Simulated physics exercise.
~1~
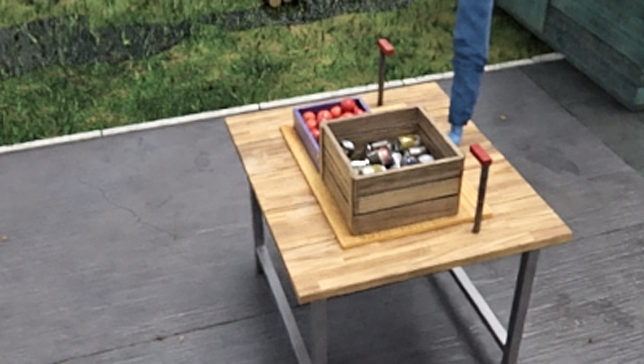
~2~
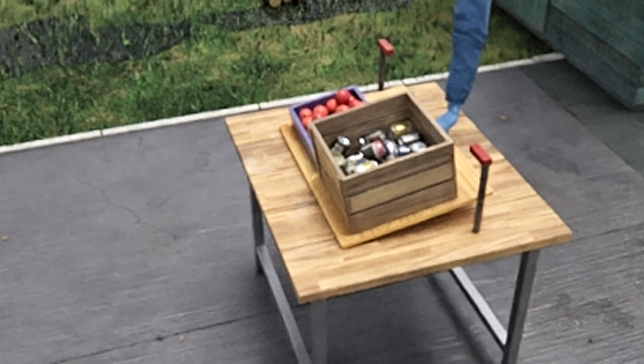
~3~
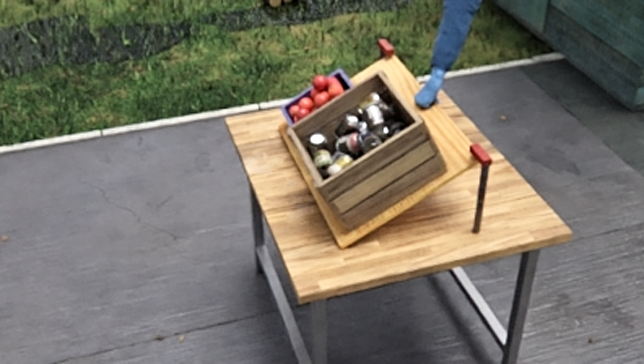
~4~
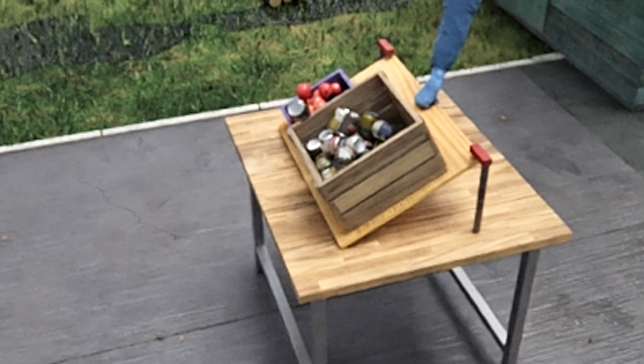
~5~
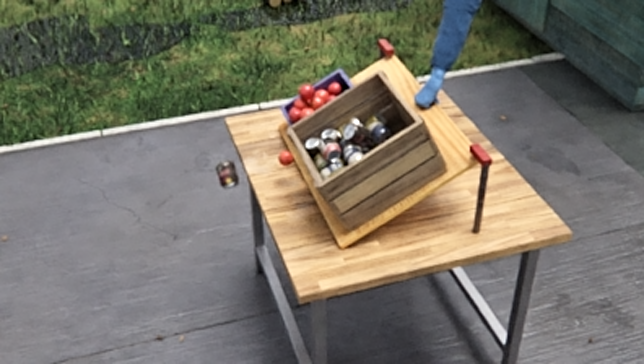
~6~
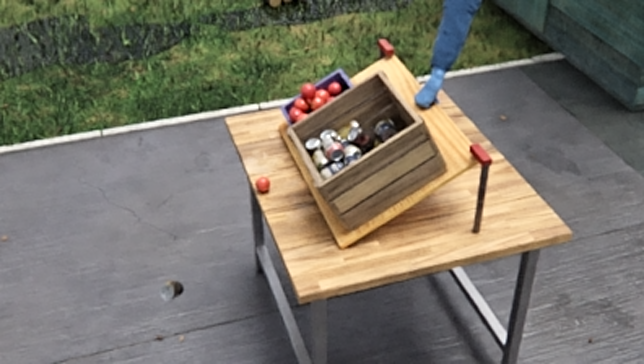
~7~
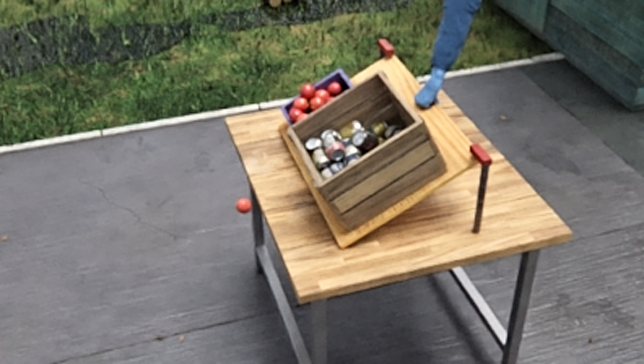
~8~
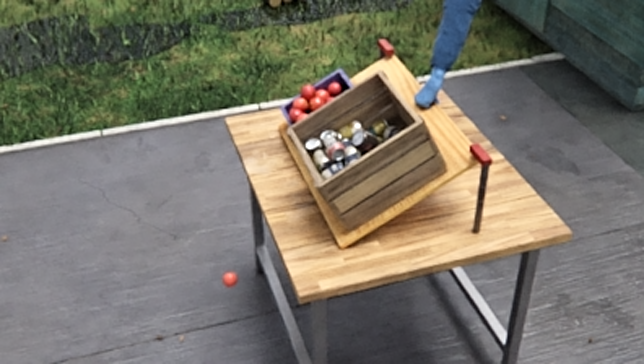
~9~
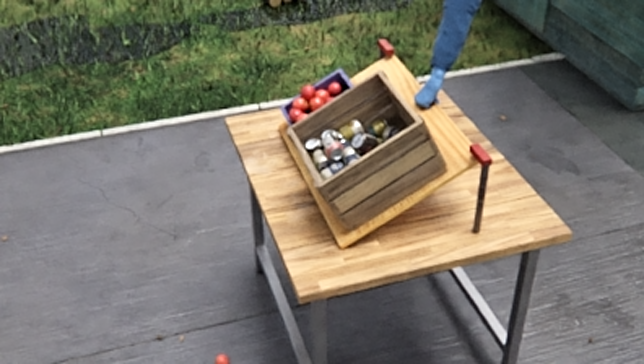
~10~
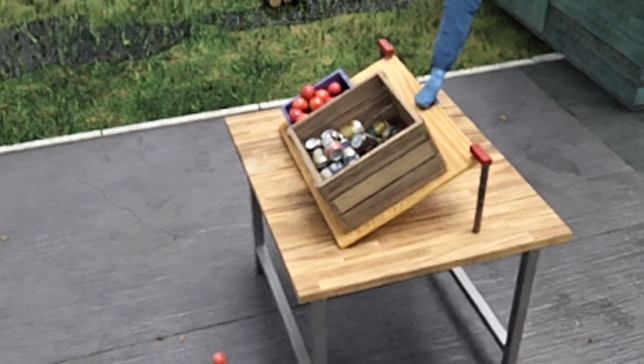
A blue-gloved hand tipped up a hinged board holding a wooden crate of small cans and a little basket of tomatoes, and one can flew off to the ground, then one tomato rolled off the table and dropped, while the rest stayed in.
